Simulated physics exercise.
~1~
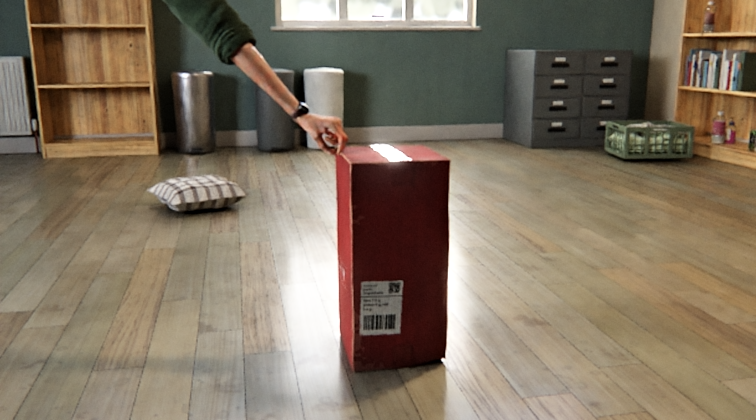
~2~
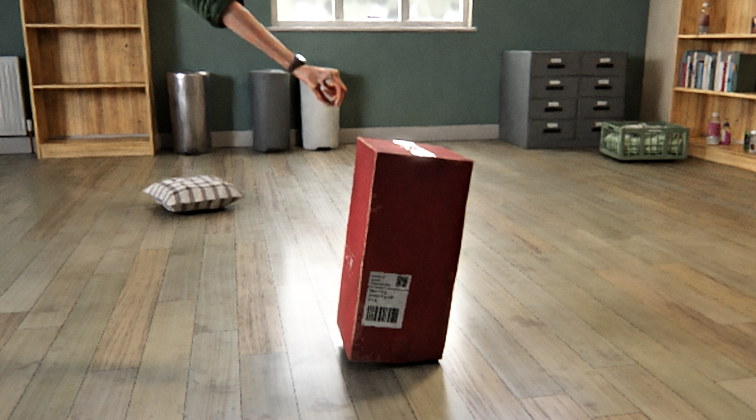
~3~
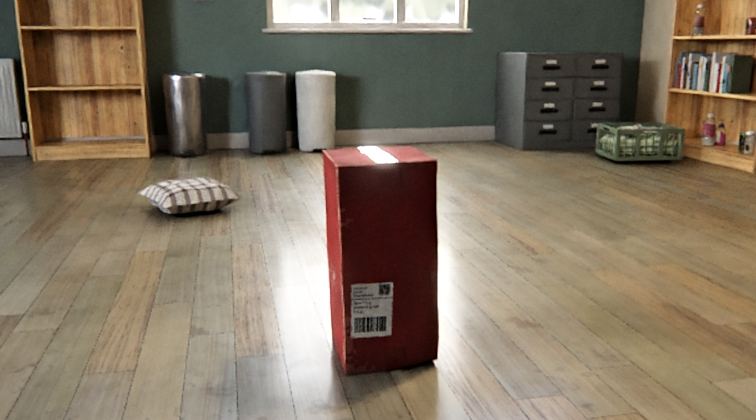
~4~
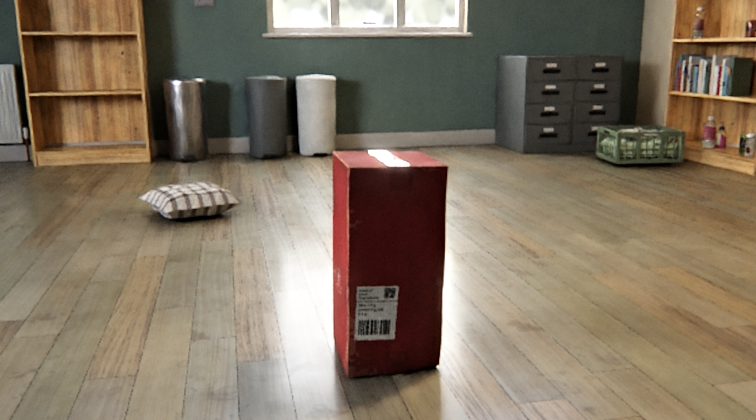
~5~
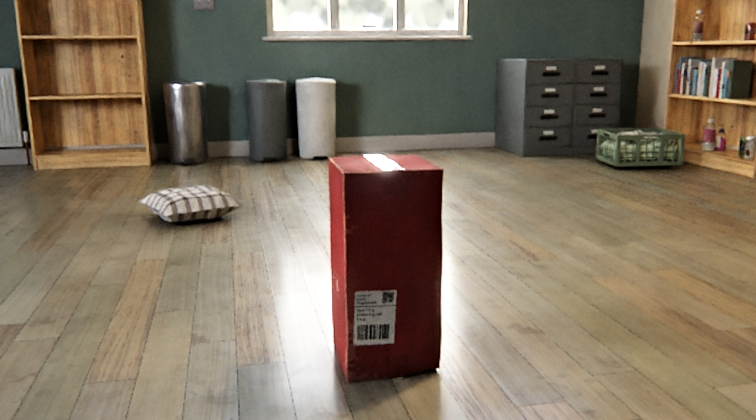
An arm in a green sleeve tipped a tall red parcel to the right on a wooden floor, then let go and drew back. The parcel rocked back to the left, wobbled slightly, and settled upright on its base.
